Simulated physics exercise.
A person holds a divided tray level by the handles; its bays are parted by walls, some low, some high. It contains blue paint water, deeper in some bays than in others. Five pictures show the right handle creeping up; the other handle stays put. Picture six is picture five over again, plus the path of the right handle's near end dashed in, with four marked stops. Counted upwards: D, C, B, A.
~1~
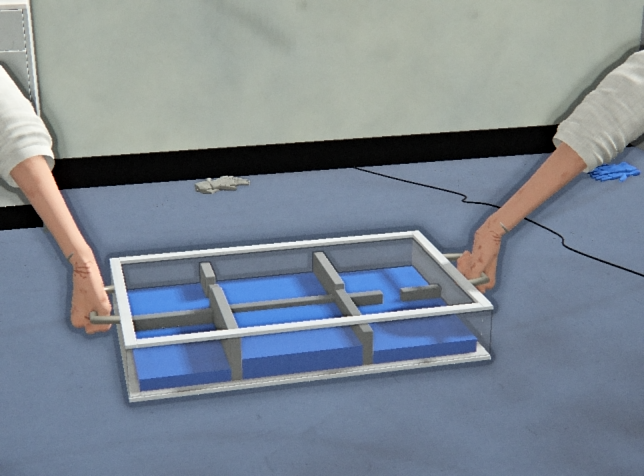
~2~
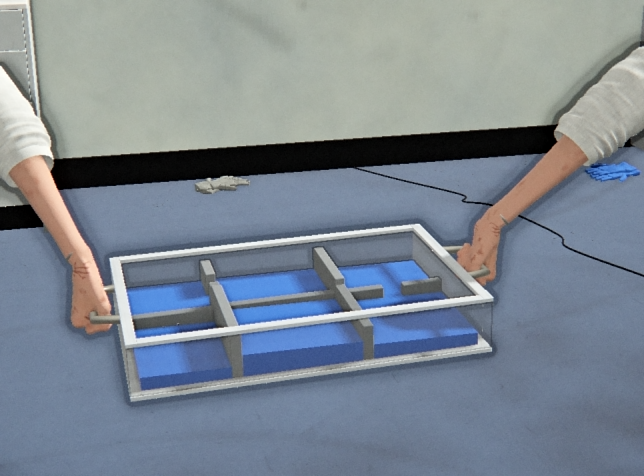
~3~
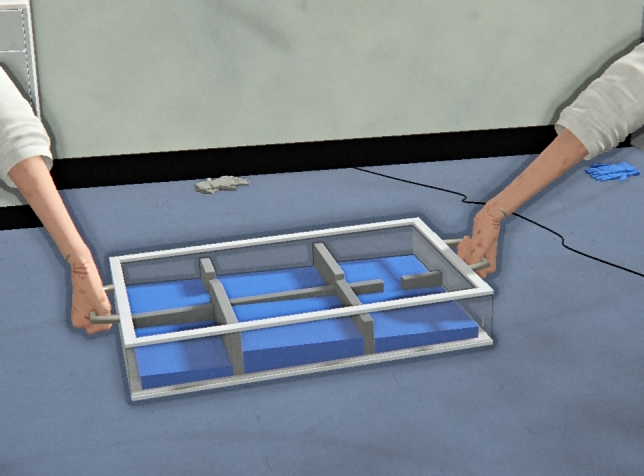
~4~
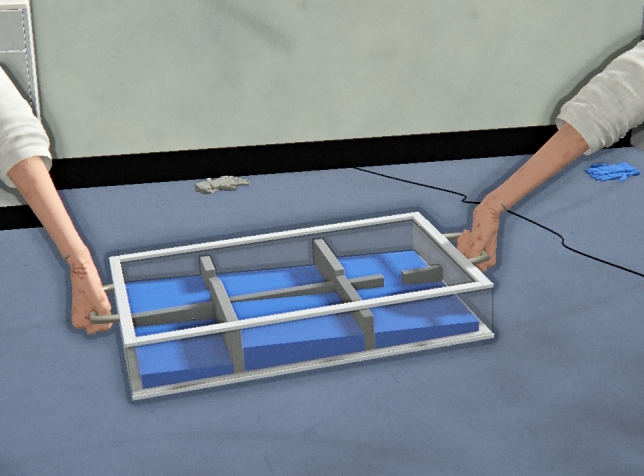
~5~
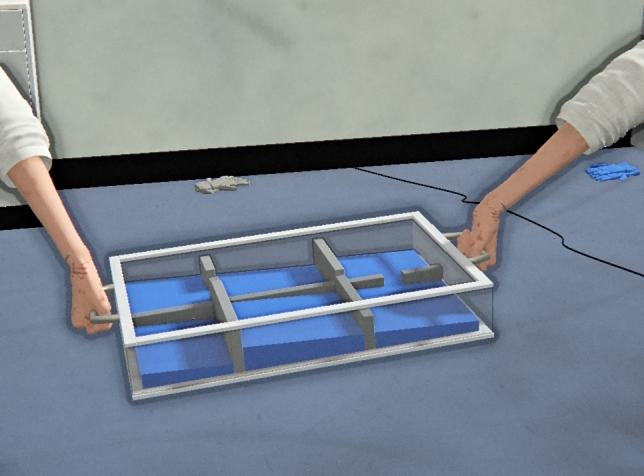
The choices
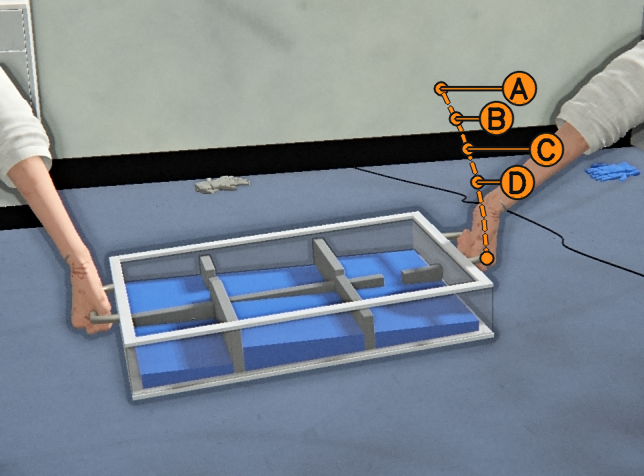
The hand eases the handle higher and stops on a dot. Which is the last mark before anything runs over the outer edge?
Mark C.
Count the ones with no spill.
Two of the four.
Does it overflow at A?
Yes, it does.
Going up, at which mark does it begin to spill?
Mark B.
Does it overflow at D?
No.
On the marked copy, A at (441, 88); B at (456, 118); C at (468, 149); D at (477, 182).
With A, about 22 % goes over the rim.
With B, about 6 % goes over the rim.
With C, nothing spills; the front left bay holds the most.
With D, nothing spills; the front left bay holds the most.
